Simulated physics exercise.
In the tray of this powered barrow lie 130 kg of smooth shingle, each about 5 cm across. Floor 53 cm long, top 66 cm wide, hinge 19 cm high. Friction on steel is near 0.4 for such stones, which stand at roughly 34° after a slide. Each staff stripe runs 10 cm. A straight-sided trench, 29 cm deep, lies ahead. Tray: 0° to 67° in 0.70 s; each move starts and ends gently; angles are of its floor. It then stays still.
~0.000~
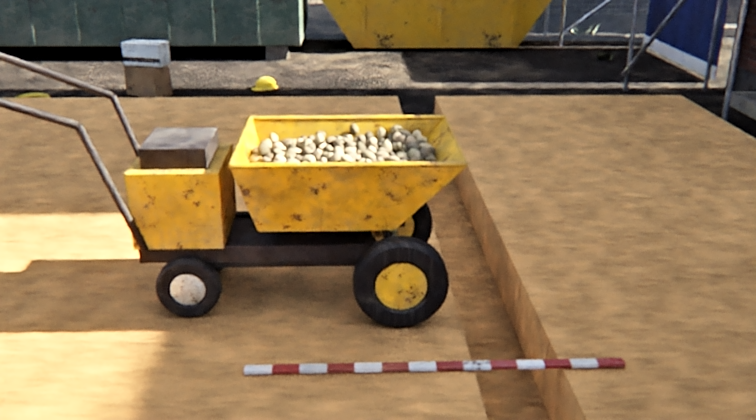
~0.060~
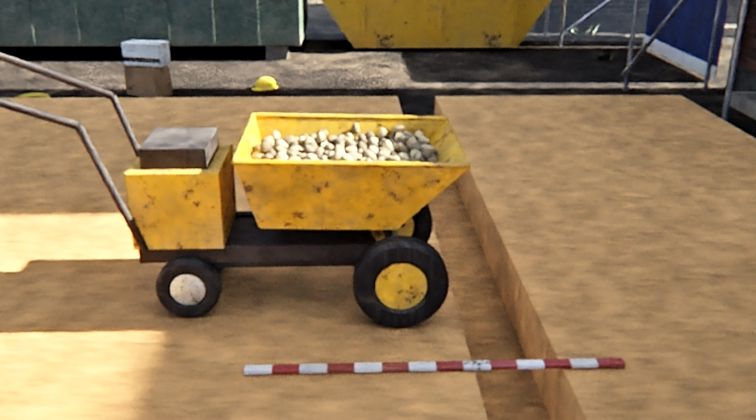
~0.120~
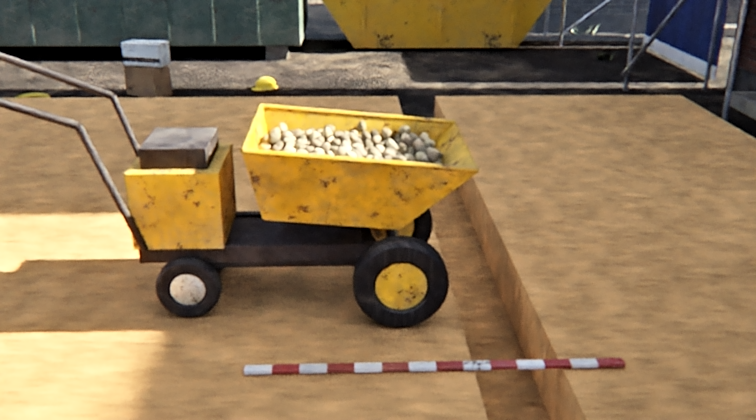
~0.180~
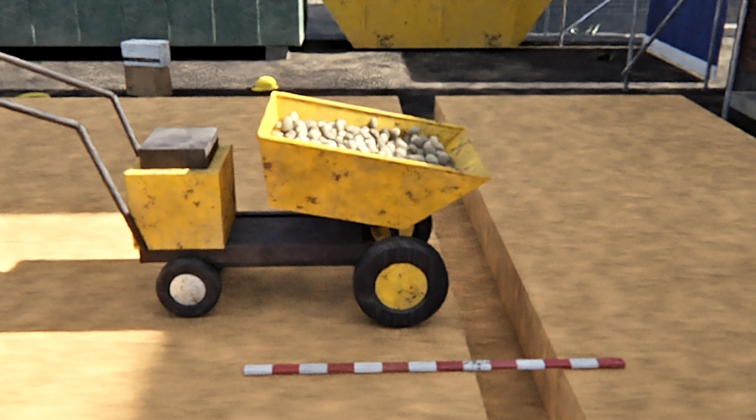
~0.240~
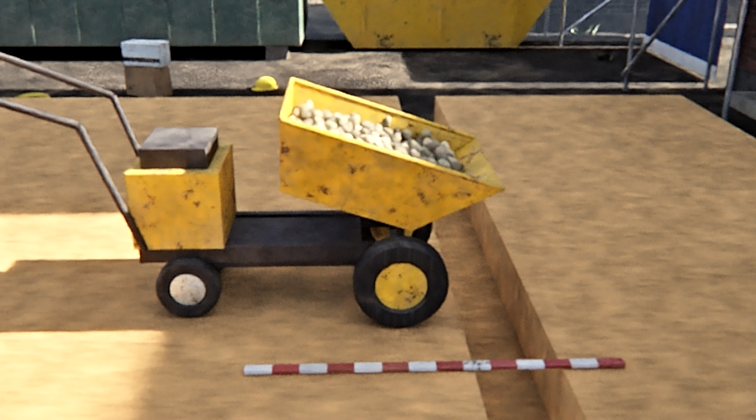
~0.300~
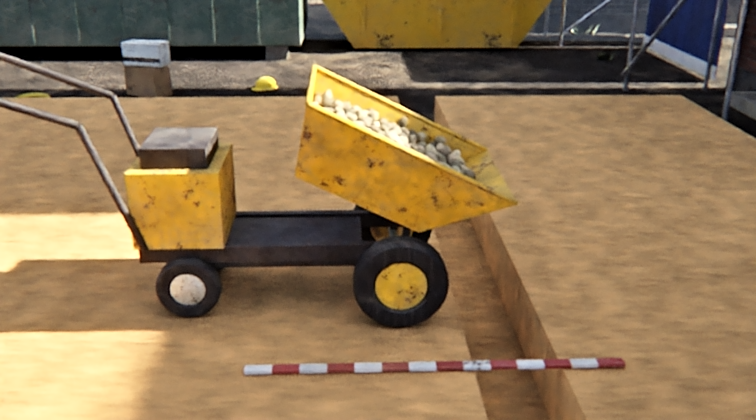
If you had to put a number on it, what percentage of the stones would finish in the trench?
I'd put it at about 13 percent.
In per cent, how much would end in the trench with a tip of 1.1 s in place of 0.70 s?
Close to 20 per cent then.
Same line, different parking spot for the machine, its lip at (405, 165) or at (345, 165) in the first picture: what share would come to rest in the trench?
Near 65 and near 95 percent.
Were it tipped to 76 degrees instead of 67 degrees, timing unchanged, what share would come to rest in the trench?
I'd guess some 5 in a hundred.
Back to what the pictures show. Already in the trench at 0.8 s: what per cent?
At that moment: Approx. 0 %.
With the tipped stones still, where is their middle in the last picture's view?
I'd put it close to (595, 282).
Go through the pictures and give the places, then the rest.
In the first frame, the tray is at 0°, its lip at (467, 164); the top of the load is at (337, 140).
The second frame shows lip at (470, 166), floor tilted 1°, highest stones at (323, 141); the stones move at 0.3 m/s on average.
In the third frame, the tray is at 5°, its lip at (479, 170); the top of the load is at (301, 139); the stones move at 0.6 m/s on average.
The fourth frame shows lip at (491, 178), floor tilted 11°, highest stones at (291, 128); the stones move at 0.9 m/s on average.
In the fifth frame, the tray is at 18°, its lip at (504, 189); the top of the load is at (305, 116); the stones move at 1.1 m/s on average.
In the sixth frame, the tray is at 26°, its lip at (517, 203); the top of the load is at (323, 102); the stones move at 1.2 m/s on average.
After 0.5 s the floor is at 56°; 100 % in the tray; the foremost stones are at (512, 228).
After 0.8 s the floor is at 67°; 74 % in the tray, 26 % past the trench; the foremost stones are at (597, 283).
After 1.1 s the floor is at 67°; 19 % in the tray, 81 % past the trench; the foremost stones are past the picture's edge.
After 3.1 s the floor is at 67°; 0 % in the tray, 13 % in the trench, 87 % past the trench; the foremost stones are past the picture's edge.
